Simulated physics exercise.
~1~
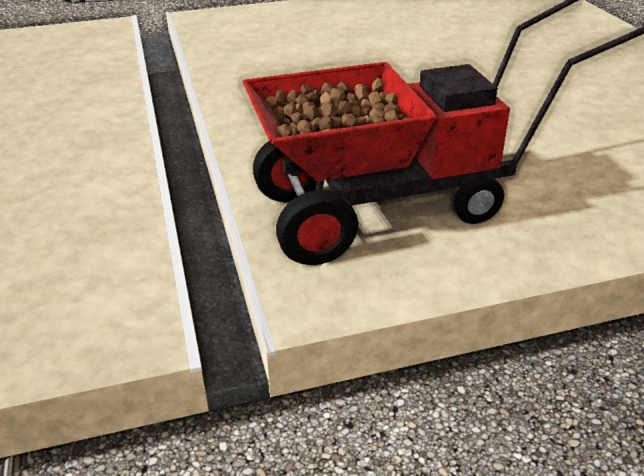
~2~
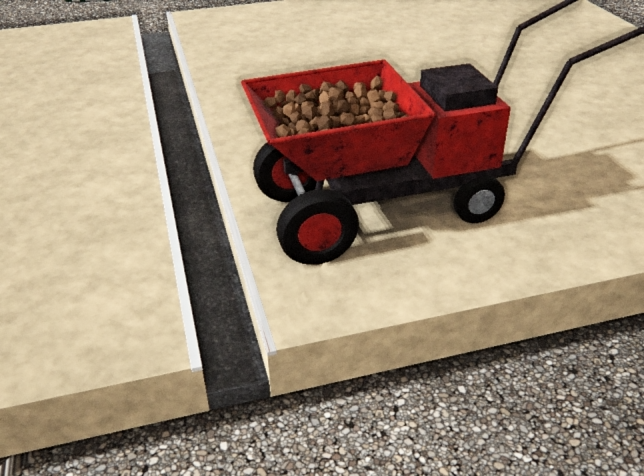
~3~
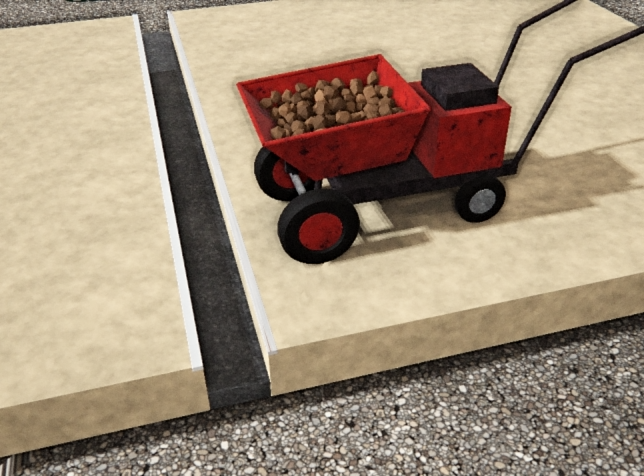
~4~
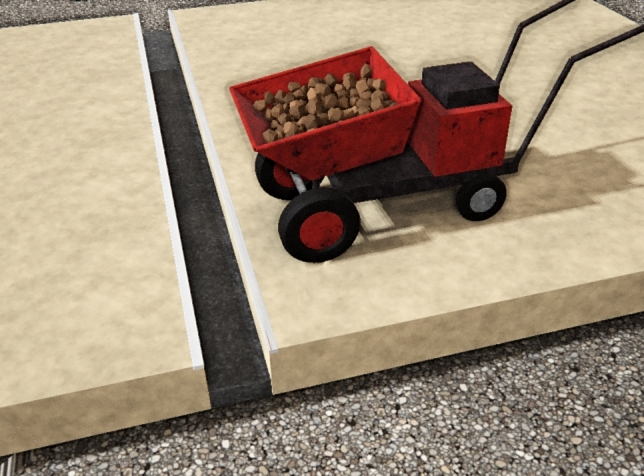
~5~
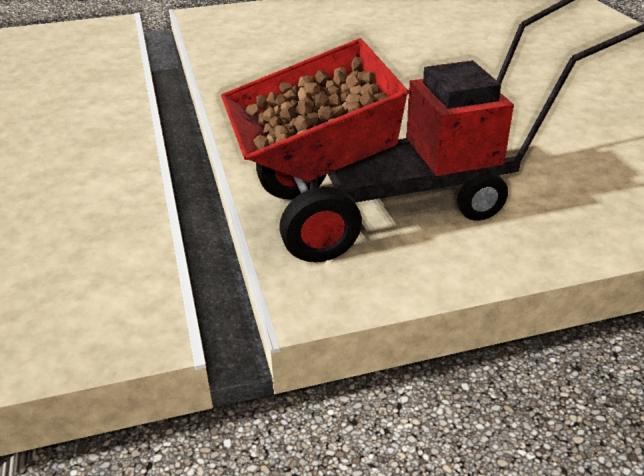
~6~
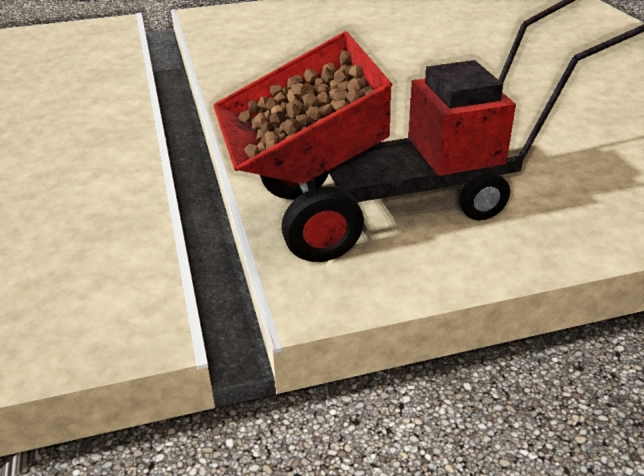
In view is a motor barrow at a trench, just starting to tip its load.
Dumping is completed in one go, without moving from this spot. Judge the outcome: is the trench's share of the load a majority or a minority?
A minority.
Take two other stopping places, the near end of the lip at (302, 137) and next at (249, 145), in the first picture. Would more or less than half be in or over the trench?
The bulk; a minority.
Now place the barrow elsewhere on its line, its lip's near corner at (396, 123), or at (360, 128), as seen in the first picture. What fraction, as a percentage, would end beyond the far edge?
You'd see close to 0 per cent the first time and close to 0 per cent the next.
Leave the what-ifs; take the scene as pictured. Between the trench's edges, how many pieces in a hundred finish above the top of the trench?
Roughly 10 percent.
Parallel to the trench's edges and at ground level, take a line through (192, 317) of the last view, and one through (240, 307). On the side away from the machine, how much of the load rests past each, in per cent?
In order, some 50 % then some 80 %.
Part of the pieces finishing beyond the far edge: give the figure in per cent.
Result: Close to 50 %.
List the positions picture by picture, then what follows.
In the first frame, lip of the skip at (272, 141), level; top of the load at (329, 109), clay clods; first edge of the trench at (257, 305); far edge at (187, 319), the trench under half as wide as the skip, and about half as deep as wide.
In the second frame, lip of the skip at (270, 142), tipped barely; top of the load at (327, 108).
In the third frame, lip of the skip at (265, 145), tipped barely; top of the load at (339, 107).
In the fourth frame, lip of the skip at (256, 150), tipped a little; top of the load at (364, 106).
In the fifth frame, lip of the skip at (246, 158), tipped clearly; top of the load at (358, 92).
In the sixth frame, lip of the skip at (237, 169), tipped clearly; top of the load at (346, 87); first edge of the trench at (263, 302); far edge at (193, 316).
Soon, skip tipped steeply; all in the skip.
A while on, skip tipped right over; about two thirds in the skip; a small part in or heaped over the trench; about a quarter beyond it; a stray few falling.
Towards the end, skip tipped right over; about a quarter in the skip; about a quarter in or heaped over the trench; about half beyond it.
Finally, skip tipped right over; about a quarter in the skip; about a third in or heaped over the trench; about half beyond it.
